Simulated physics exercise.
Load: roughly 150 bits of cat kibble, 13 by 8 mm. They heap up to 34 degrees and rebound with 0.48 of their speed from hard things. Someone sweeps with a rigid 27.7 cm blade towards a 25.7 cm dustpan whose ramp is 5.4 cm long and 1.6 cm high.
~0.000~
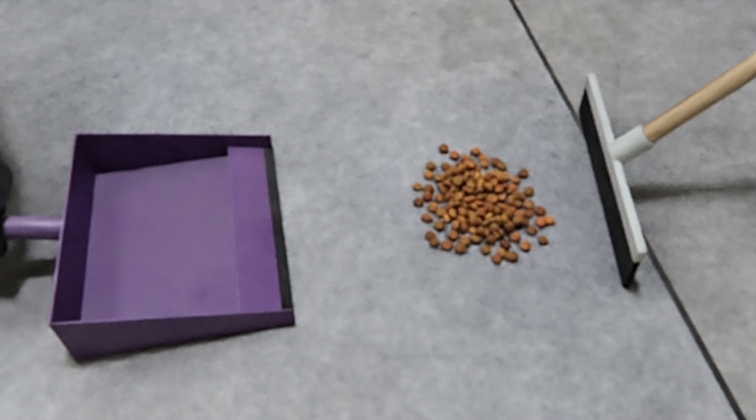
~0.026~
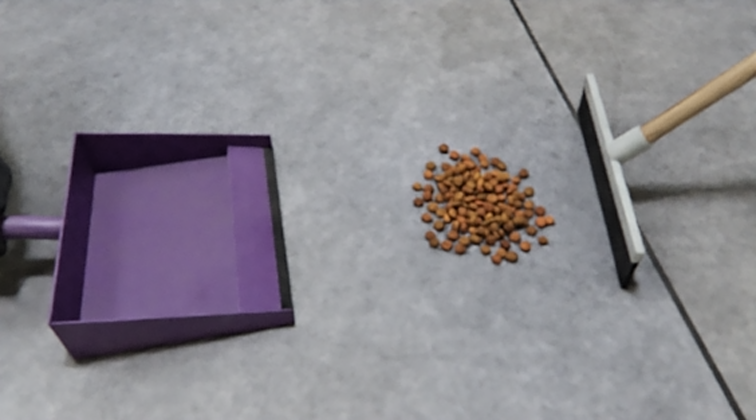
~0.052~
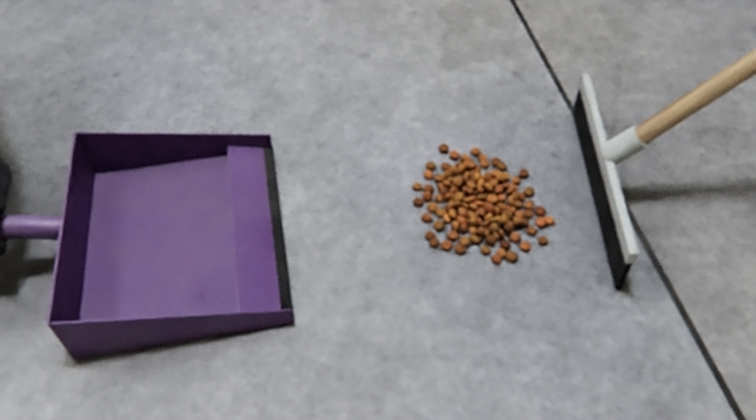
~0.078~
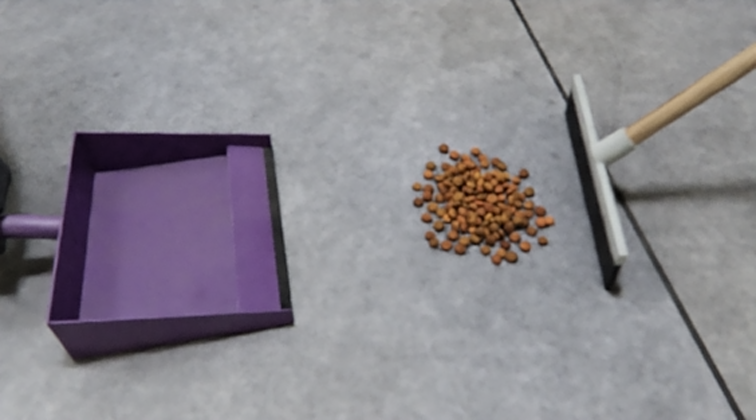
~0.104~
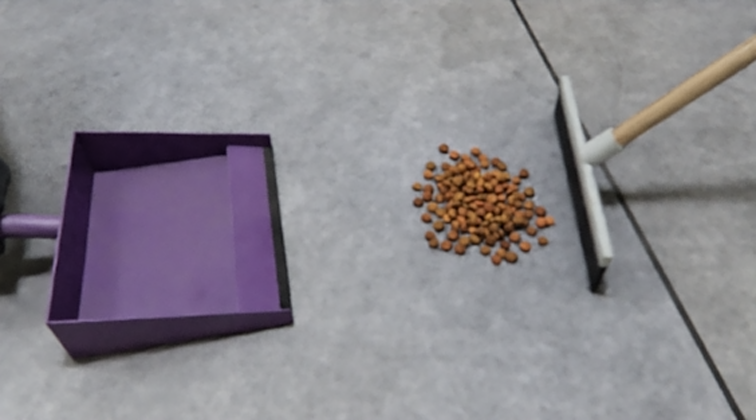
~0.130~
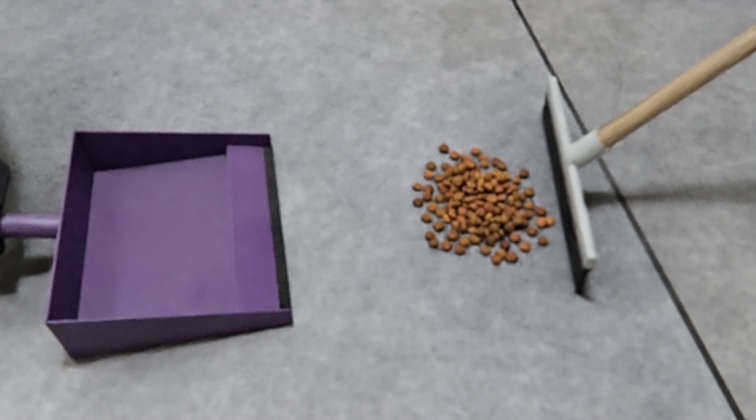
A wooden-handled squeegee sliding a short way left across grey floor, nearing an undisturbed pile of brown kibble beside a purple dustpan.
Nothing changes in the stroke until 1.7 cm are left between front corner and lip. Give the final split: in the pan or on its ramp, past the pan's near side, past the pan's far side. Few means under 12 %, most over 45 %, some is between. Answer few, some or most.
In the pan or on its ramp: Some; past the pan's near side: Few; past the pan's far side: Few.
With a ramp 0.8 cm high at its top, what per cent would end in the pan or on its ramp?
In that case some 20 per cent.
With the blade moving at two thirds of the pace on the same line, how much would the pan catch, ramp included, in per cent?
In that case some 20 per cent.
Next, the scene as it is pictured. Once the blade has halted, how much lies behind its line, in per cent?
About 0 per cent.
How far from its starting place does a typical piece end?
Some 22 cm.
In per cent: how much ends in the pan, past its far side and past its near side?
Pan 20, near side 0, far side 0.
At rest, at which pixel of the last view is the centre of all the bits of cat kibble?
At about (292, 211).
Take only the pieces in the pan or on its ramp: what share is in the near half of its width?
About 60 per cent.
Then, at 0.35 s, middle of the blade 18 cm from the lip; 0 % over the lip, far side 0 %, near side 0 %.
Then, at 0.50 s, middle of the blade 9 cm from the lip; 0 % over the lip, far side 0 %, near side 0 %.
After 0.77 s, middle of the blade 4 cm from the lip; 20 % over the lip, far side 0 %, near side 0 %.
By 1.2 s all is still; pan 20 %, near side 0 %, far side 0 %, in front of the lip or behind the blade 80 %.
